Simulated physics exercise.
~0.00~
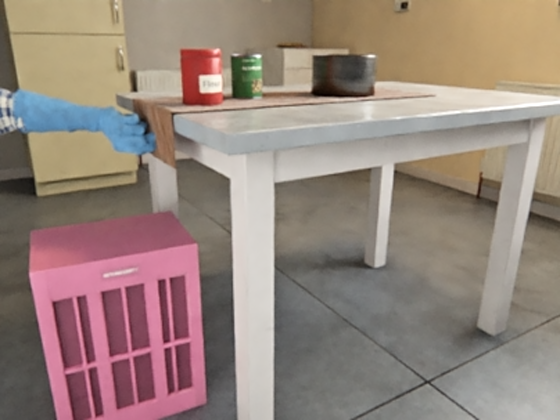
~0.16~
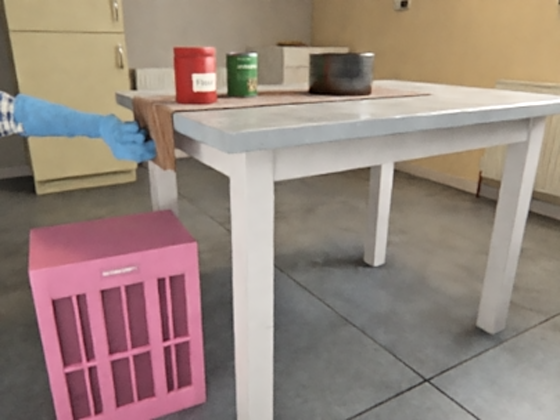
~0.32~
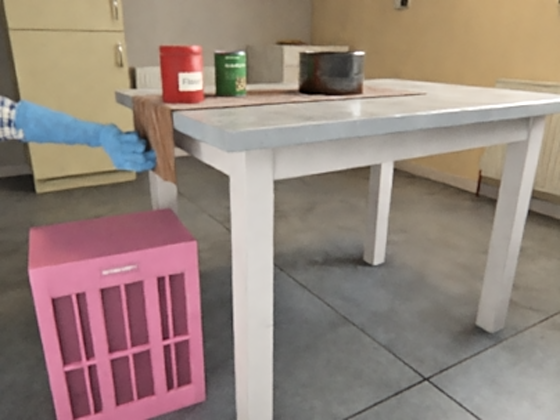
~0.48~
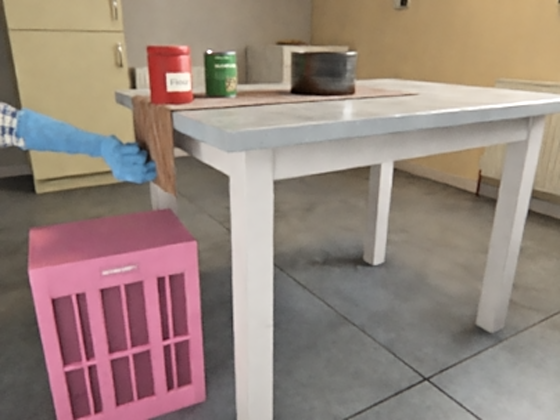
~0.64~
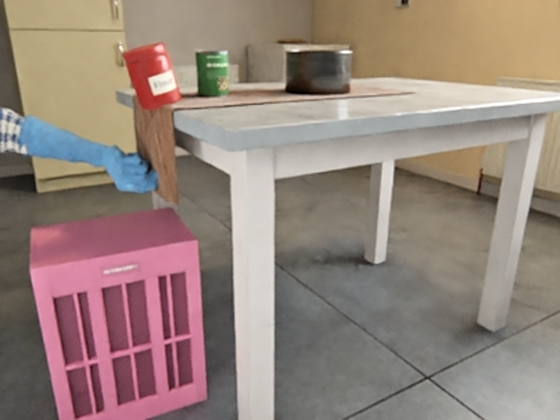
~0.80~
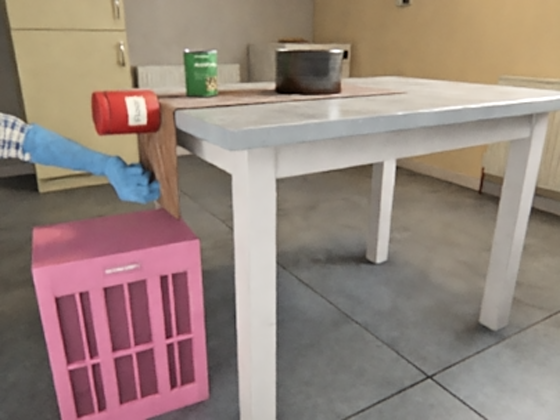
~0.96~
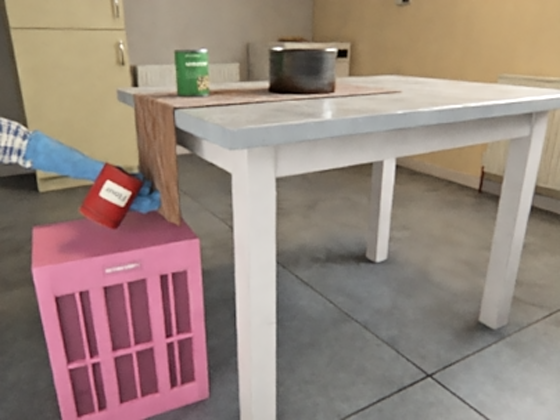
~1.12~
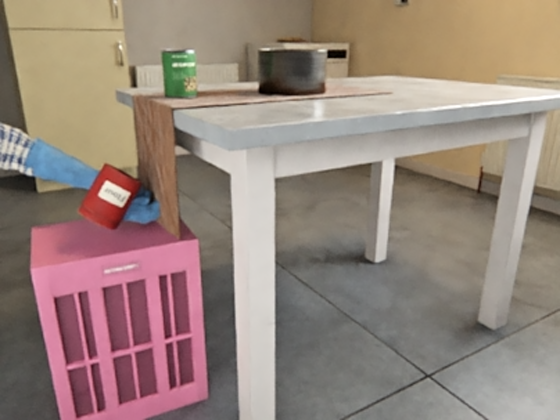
A blue-gloved hand grips the end of a brown runner on a pale table and draws it down over the left edge, above a pink crate on the tiled floor. A red jar, a green tin and a dark pot ride leftward with the cloth, all upright at first. The jar reaches the edge, leans and tips onto its side as it drops off. It tumbles down beside the gloved hand and ends tilted upside down just above the crate. The tin and pot slide a little farther left but remain standing on the table.
